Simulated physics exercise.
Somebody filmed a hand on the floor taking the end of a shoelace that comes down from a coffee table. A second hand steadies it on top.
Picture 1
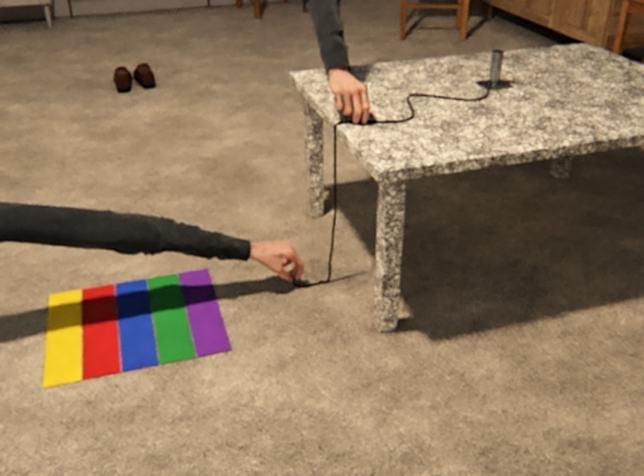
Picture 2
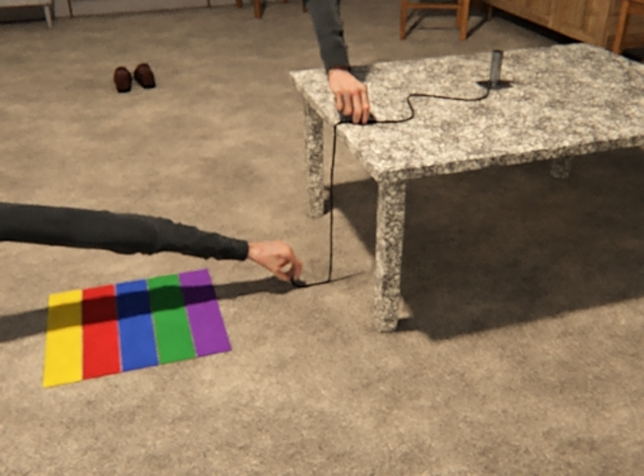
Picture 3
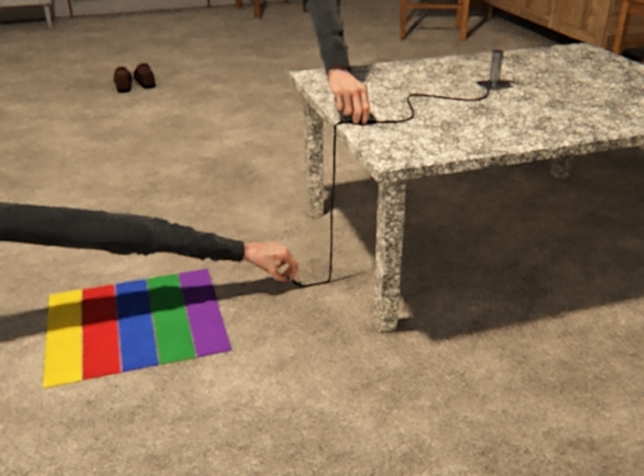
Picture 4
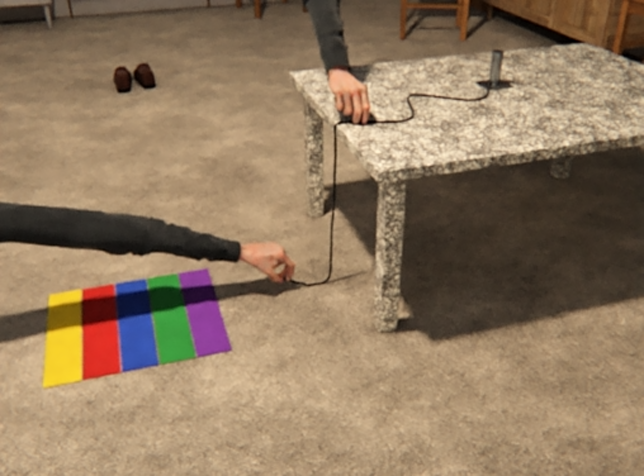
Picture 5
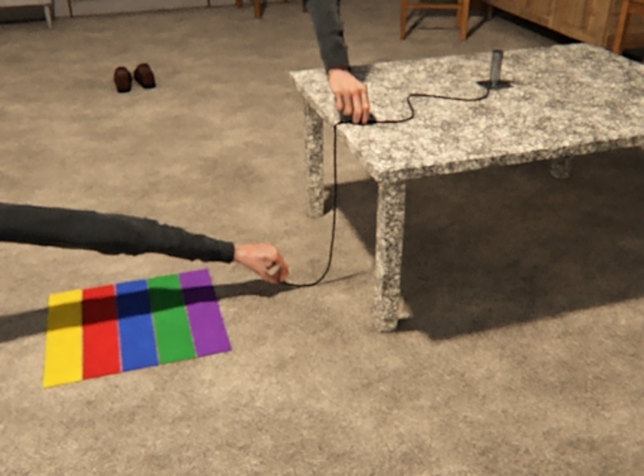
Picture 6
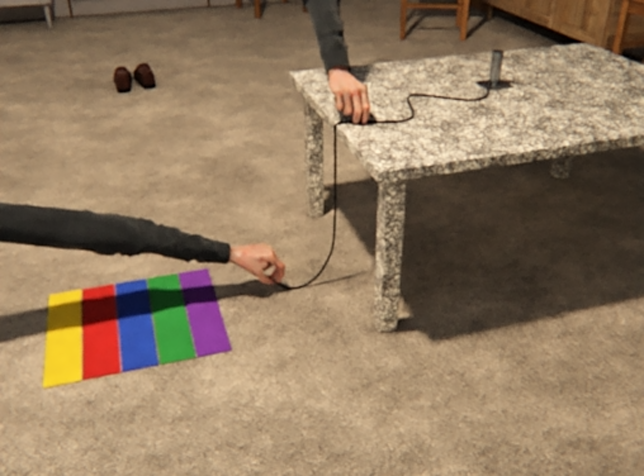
A hand near the floor held the end of a dark shoelace hanging from a speckled coffee table and drew it slightly left, near some coloured stripes, while another hand stayed at the table's edge.
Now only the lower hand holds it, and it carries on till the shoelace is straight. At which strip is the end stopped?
It halts on the red strip.
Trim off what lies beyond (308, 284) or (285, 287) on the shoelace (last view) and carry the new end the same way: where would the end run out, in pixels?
Near (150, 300) and (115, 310).
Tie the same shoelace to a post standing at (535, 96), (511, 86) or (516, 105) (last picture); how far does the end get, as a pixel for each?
The places are (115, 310), (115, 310) and (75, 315).
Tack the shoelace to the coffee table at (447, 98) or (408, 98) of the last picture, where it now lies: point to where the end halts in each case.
The places are (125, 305) and (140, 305).
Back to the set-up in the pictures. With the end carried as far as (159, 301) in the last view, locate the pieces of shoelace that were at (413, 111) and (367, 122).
Near (352, 114) and (324, 160).
Early on, end near (160, 301); over green.
Midway, end near (120, 308); over blue.
At the end of the slack, end near (95, 312); over red. Over red.
